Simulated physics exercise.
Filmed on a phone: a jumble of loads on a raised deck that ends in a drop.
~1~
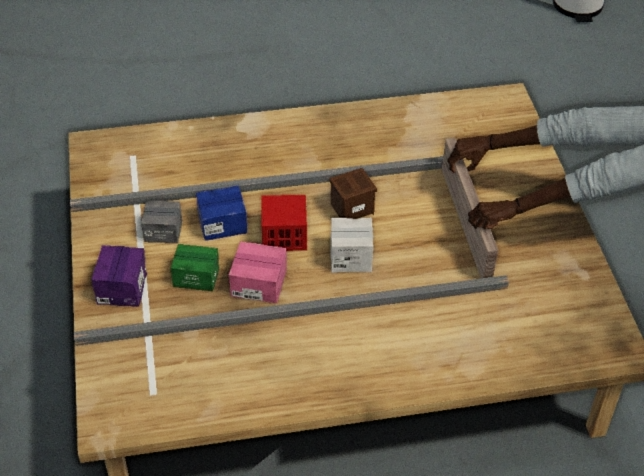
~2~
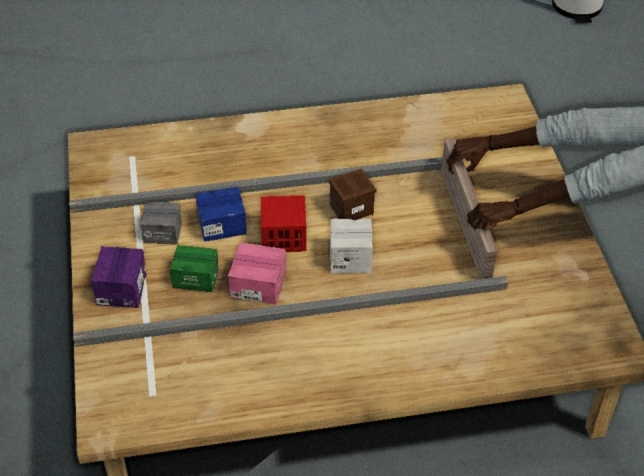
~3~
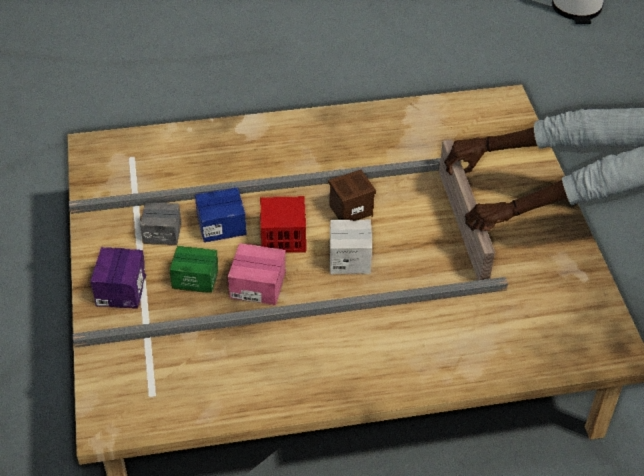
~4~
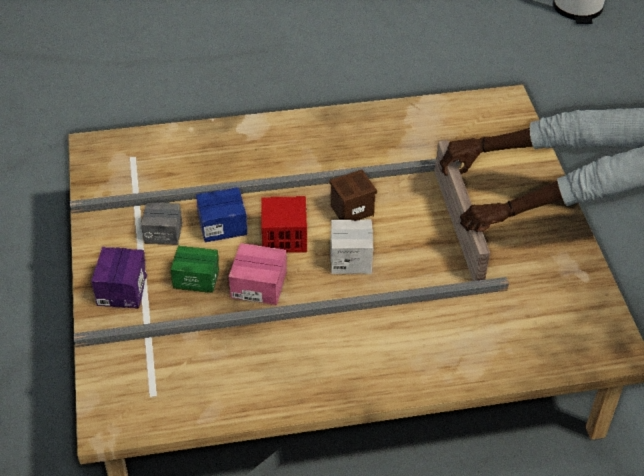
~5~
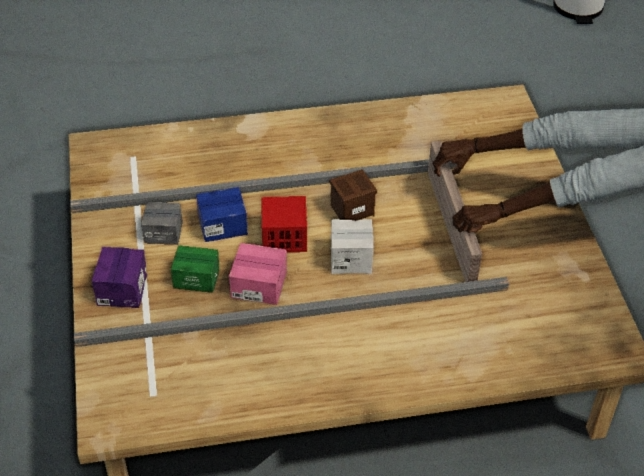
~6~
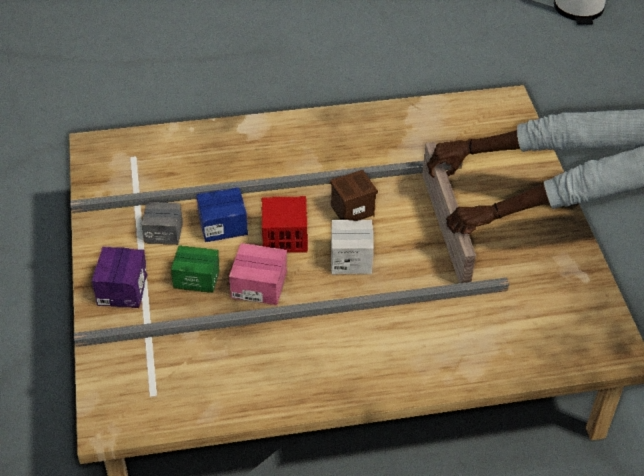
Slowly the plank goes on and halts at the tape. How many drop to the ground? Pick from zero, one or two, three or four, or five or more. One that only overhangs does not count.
Here the number that fall off is three or four.
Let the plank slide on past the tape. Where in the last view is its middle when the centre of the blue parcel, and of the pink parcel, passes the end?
For the blue parcel at (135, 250), for the pink parcel at (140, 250).
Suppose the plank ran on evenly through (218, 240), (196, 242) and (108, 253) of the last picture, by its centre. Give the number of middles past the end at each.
Place by place, 1, 1 and 6.
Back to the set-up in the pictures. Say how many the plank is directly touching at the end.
The number is 2.
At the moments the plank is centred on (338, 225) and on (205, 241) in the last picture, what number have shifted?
By then 3, and 8.
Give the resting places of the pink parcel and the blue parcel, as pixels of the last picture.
First (79, 308), then (76, 221).
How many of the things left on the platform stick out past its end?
The number is 3.
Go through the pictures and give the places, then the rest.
The first frame shows purple parcel (120, 276); grey box (162, 222); green box (196, 268); plank (468, 208); tape (142, 264).
The second frame shows grey box (161, 223); red crate (284, 224).
The third frame shows green box (195, 269); pink parcel (257, 274).
The fourth frame shows purple parcel (120, 278); blue parcel (222, 215).
The fifth frame shows grey box (162, 223); plank (453, 211).
The sixth frame shows purple parcel (121, 278); grey box (162, 223); green box (196, 269); plank (447, 212); tape (142, 265).
A little later, none off yet; purple parcel at rest near (121, 278); grey box at rest near (162, 223); green box at rest near (196, 269).
Next, none off yet; purple parcel at rest near (121, 278); grey box shifted about its own width near (142, 218); green box shifted a little near (173, 272).
Later still, none off yet; purple parcel tilted well over near (43, 292); grey box shifted well along near (85, 217); green box shifted well along near (95, 279).
When it is over, the number that fall off is three or four; down, green box, grey box and purple parcel.
